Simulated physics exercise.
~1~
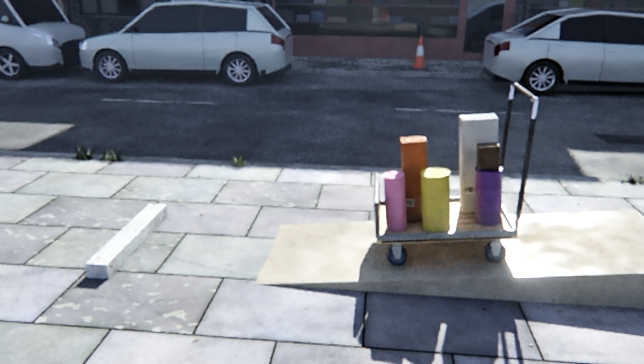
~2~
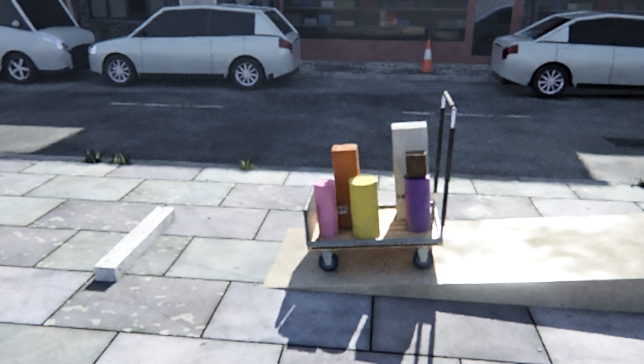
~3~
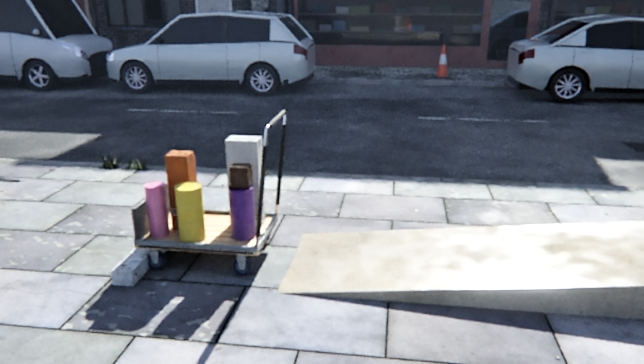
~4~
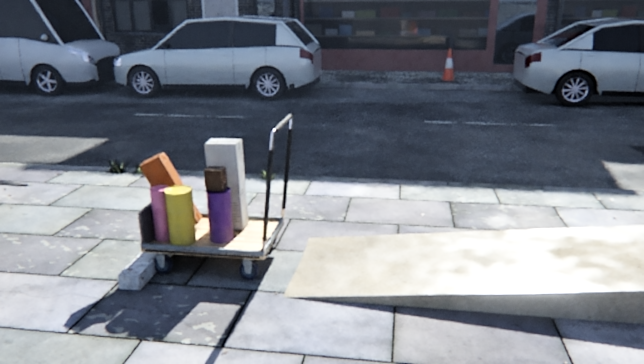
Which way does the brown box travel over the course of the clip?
The brown box moves to the left, carried along on the trolley as it rolls down the ramp toward the kerb.
